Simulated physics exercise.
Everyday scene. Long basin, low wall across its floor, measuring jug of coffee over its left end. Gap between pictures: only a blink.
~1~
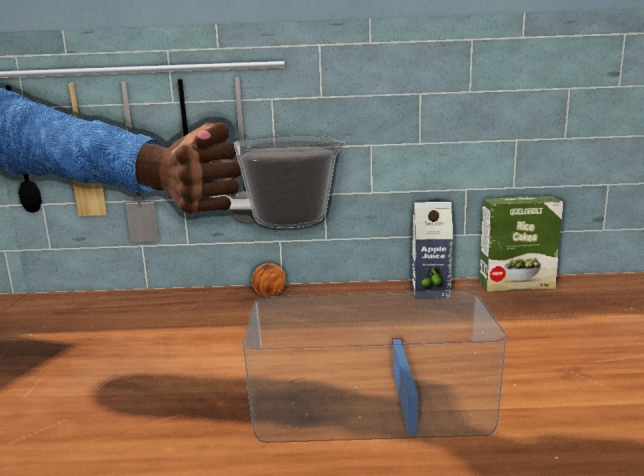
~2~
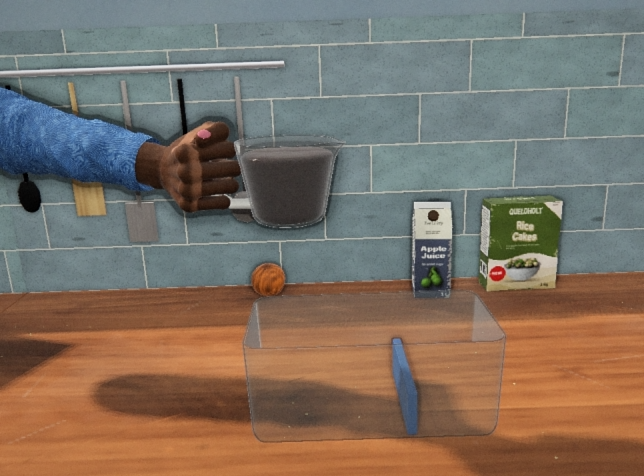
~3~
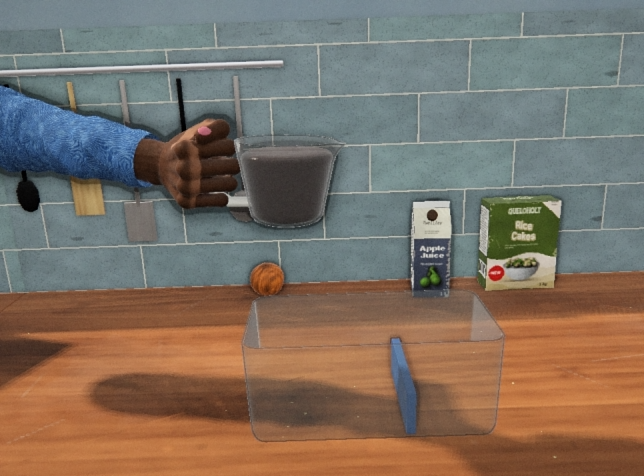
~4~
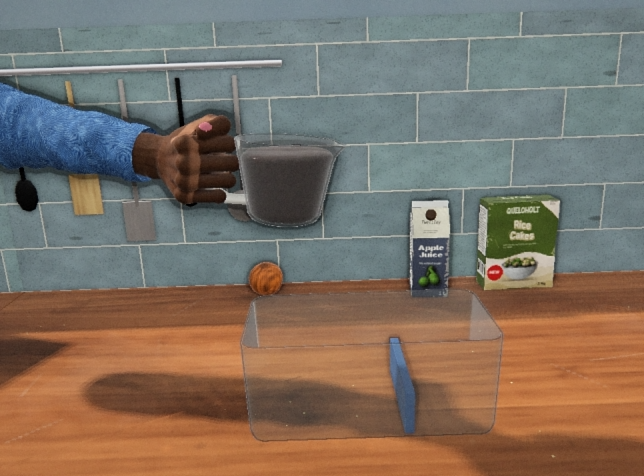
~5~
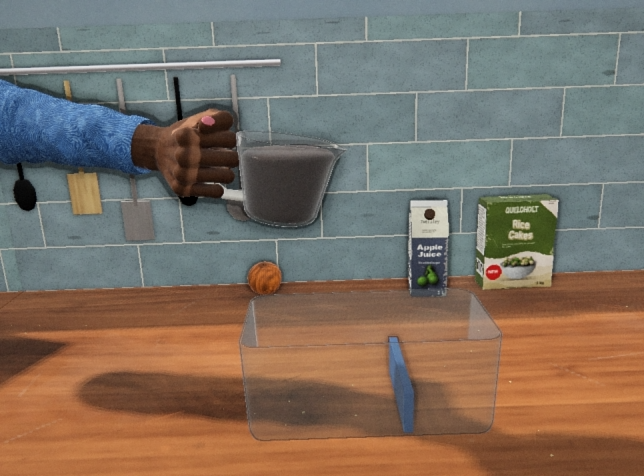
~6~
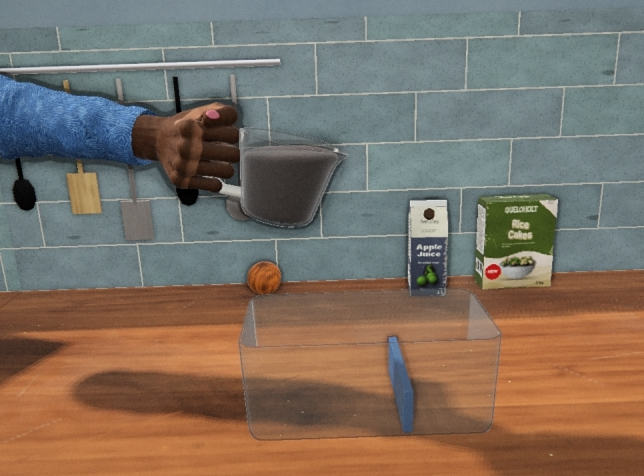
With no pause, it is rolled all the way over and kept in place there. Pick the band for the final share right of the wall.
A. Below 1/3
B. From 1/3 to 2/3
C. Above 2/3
The answer is B.
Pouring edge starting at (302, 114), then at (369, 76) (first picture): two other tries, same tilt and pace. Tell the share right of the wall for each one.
Close to 5 in a hundred, then close to 75 in a hundred.
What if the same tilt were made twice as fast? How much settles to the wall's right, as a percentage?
Result: Roughly 20 %.
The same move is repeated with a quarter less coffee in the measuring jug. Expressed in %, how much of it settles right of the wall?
Close to 25 per cent.
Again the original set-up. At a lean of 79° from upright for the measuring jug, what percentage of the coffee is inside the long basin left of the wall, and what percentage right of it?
Reading: Left some 5 %, right some 10 %.
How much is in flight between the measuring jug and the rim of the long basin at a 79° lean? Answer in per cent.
Roughly 35 percent.
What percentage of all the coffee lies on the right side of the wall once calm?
Share: Roughly 45 %.
A moment on, the measuring jug is tipped on its side and 53 per cent is still to pour, 3 is left of the wall and 10 right of it.
Next, the measuring jug is tipped right over and 2 per cent is still to pour, 44 is left of the wall and 43 right of it.
Then the measuring jug is tipped right over and 0 per cent is still to pour, 54 is left of the wall and 44 right of it.
Later the measuring jug is tipped right over and 0 per cent is still to pour, 54 is left of the wall and 44 right of it.
Finally, 54 per cent lies left of the wall, 44 right of it and 2 outside.
